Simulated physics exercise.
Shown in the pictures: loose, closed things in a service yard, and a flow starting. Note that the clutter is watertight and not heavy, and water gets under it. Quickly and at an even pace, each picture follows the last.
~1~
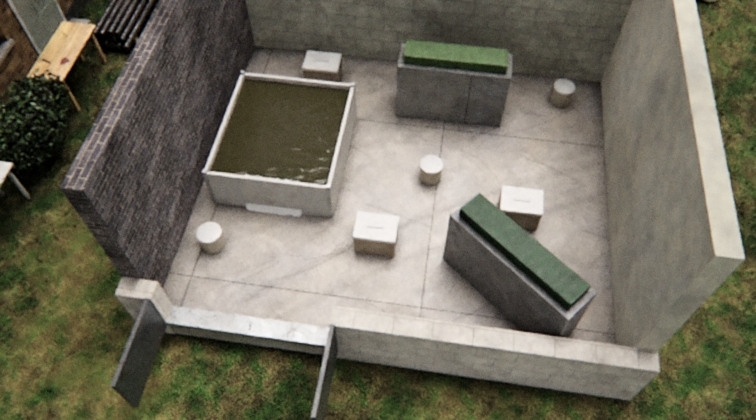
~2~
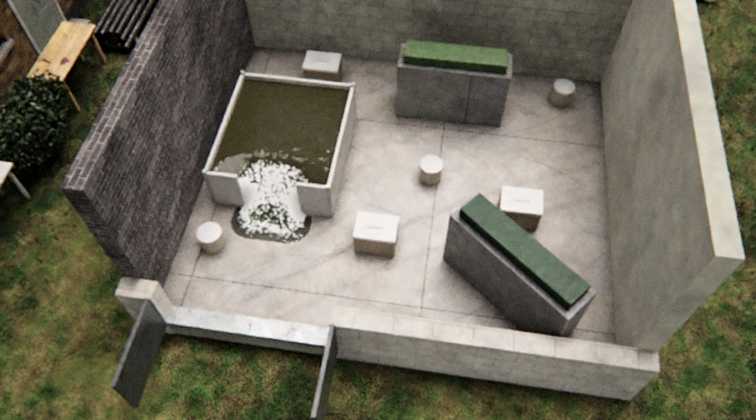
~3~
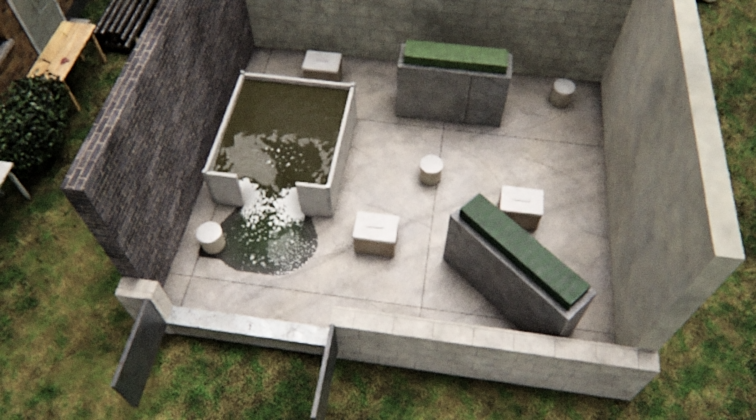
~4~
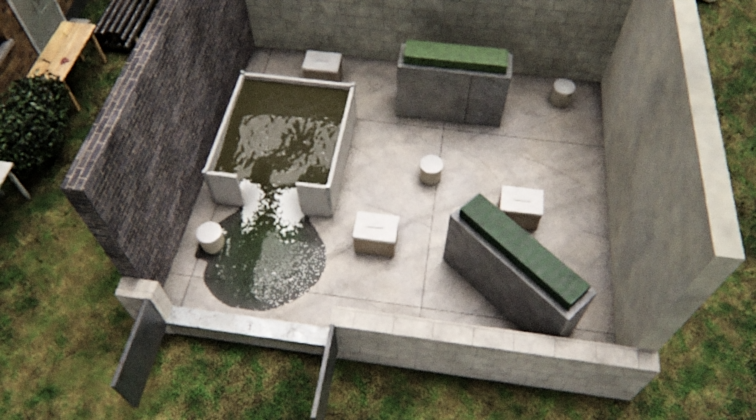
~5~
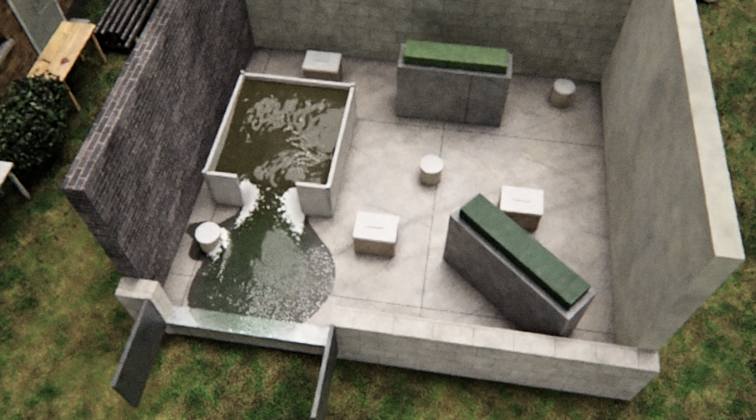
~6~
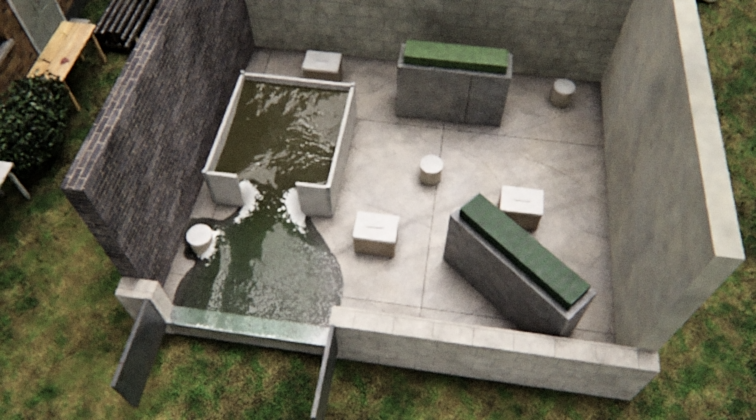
Murky water burst through the front of a raised square tank in a walled yard, spread across the paving to the low front wall, and nudged a small pale round object slightly left.
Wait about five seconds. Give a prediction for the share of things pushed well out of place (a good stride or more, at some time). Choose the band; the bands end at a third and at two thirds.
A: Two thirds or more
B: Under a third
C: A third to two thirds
The answer is B.
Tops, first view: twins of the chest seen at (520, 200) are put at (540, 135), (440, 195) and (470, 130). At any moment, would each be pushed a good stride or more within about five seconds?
Taking them one at a time: Falls short; falls short; falls short.
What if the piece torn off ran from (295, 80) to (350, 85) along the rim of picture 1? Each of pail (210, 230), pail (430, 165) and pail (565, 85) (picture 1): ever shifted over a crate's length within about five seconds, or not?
Lab note - in sequence: Did not travel far; did not travel far; travelled far enough.
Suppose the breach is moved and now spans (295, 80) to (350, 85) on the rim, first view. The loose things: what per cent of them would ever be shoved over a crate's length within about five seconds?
I'd guess close to 40 percent.
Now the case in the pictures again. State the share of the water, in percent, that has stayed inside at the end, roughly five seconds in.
Close to 48 per cent, I think.
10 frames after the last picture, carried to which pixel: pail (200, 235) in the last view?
Near (174, 282).
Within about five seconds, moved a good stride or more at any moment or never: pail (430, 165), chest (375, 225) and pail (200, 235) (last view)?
Successively: Never went far, never went far, moved a long way.
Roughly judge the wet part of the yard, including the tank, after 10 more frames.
My answer would be close to 30 per cent.
A moment on, 0 of 7 are well off their spots; 0 afloat.
Next, 1 of 7 are well off their spots; 1 afloat.
Later, 1 of 7 are well off their spots; 0 afloat.
In the end, 1 of 7 are well off their spots, and 1 have been at some point; 0 afloat.
